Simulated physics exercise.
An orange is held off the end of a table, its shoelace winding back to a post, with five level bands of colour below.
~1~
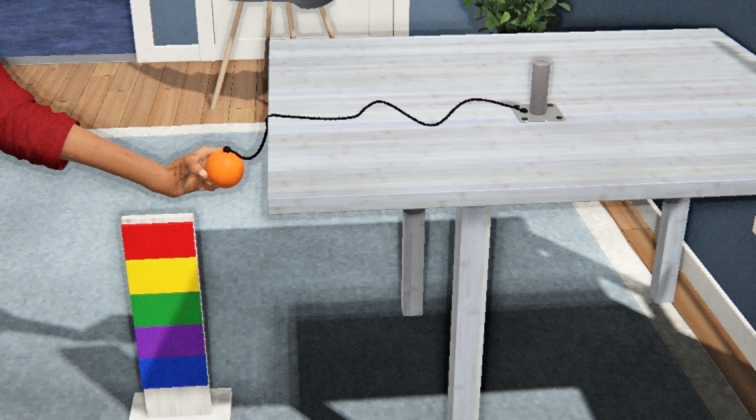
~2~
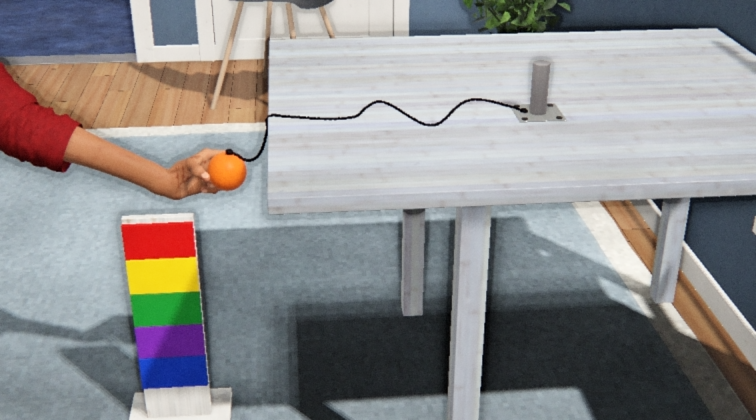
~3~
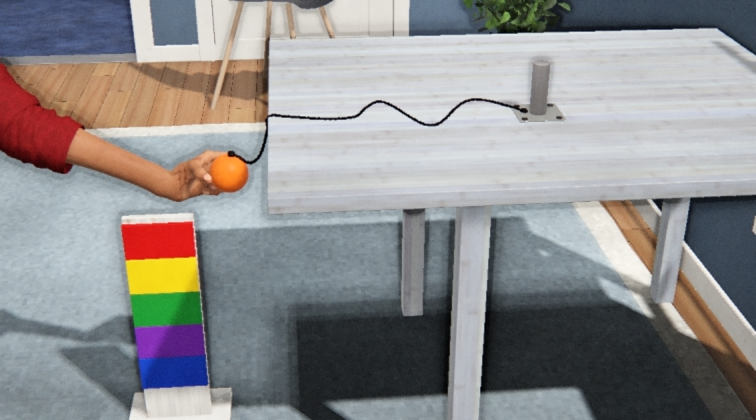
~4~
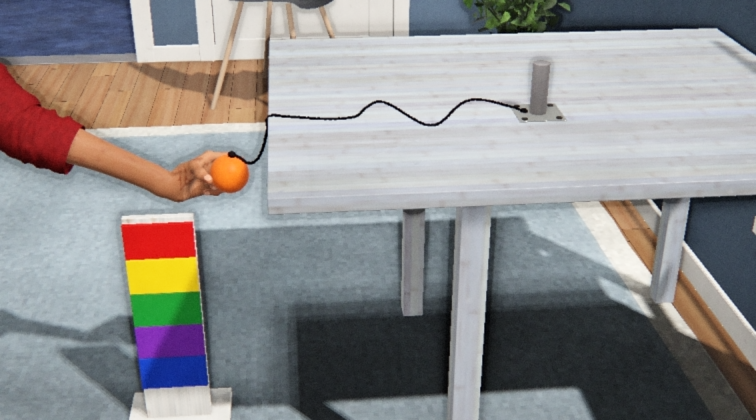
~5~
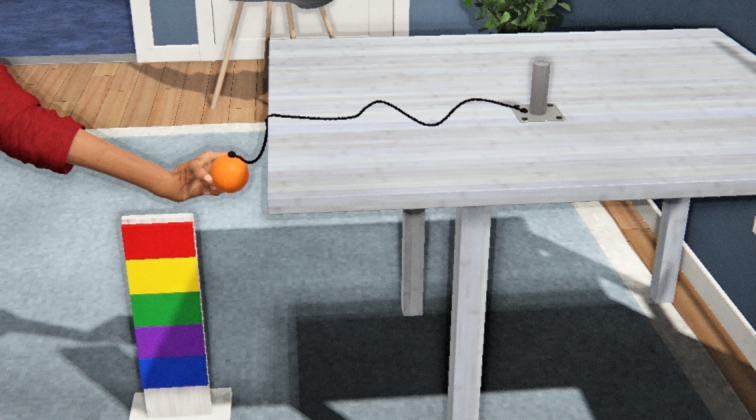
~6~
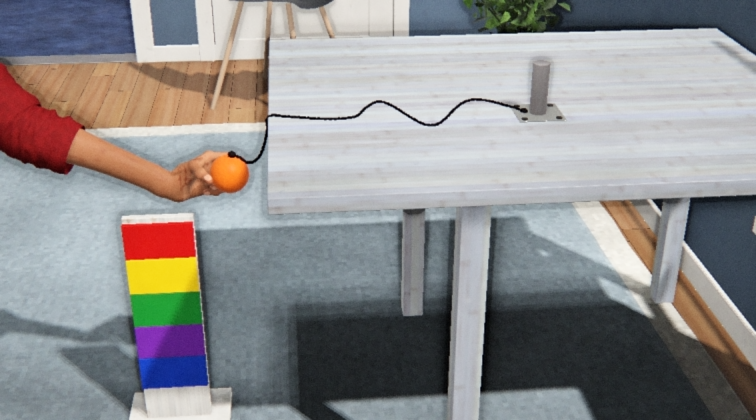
A hand at the end of a red-sleeved arm holds an orange ball-like object just off the left end of a pale wooden table, in a blue-walled room seen from slightly above. A dark cord winds from it across the tabletop to a short grey post, while red, yellow, green, purple and blue bands stand below. The hand shifts very slightly right and down, then stays still, the view unmoving.
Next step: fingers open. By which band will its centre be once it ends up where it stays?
By the green band.
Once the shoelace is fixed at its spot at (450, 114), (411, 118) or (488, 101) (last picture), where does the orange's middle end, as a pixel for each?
First (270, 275), next (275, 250), last (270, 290).
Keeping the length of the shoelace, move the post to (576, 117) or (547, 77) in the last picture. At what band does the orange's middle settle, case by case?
Result per try, in order: Yellow / yellow.
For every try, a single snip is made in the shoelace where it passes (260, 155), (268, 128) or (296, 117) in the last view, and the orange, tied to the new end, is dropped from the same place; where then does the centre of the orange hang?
The pixels come out at around (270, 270), (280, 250) and (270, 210), one per try.
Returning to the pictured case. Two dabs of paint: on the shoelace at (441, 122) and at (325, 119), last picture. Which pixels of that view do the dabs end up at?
End points: Roughly (388, 112); roughly (270, 169).
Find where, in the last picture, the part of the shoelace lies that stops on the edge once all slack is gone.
Roughly (367, 107).
Soon after, orange near (285, 279); level with yellow.
After that, orange near (275, 292); level with green.
In the end, orange near (274, 300); level with green. Its centre hangs level with the green band.
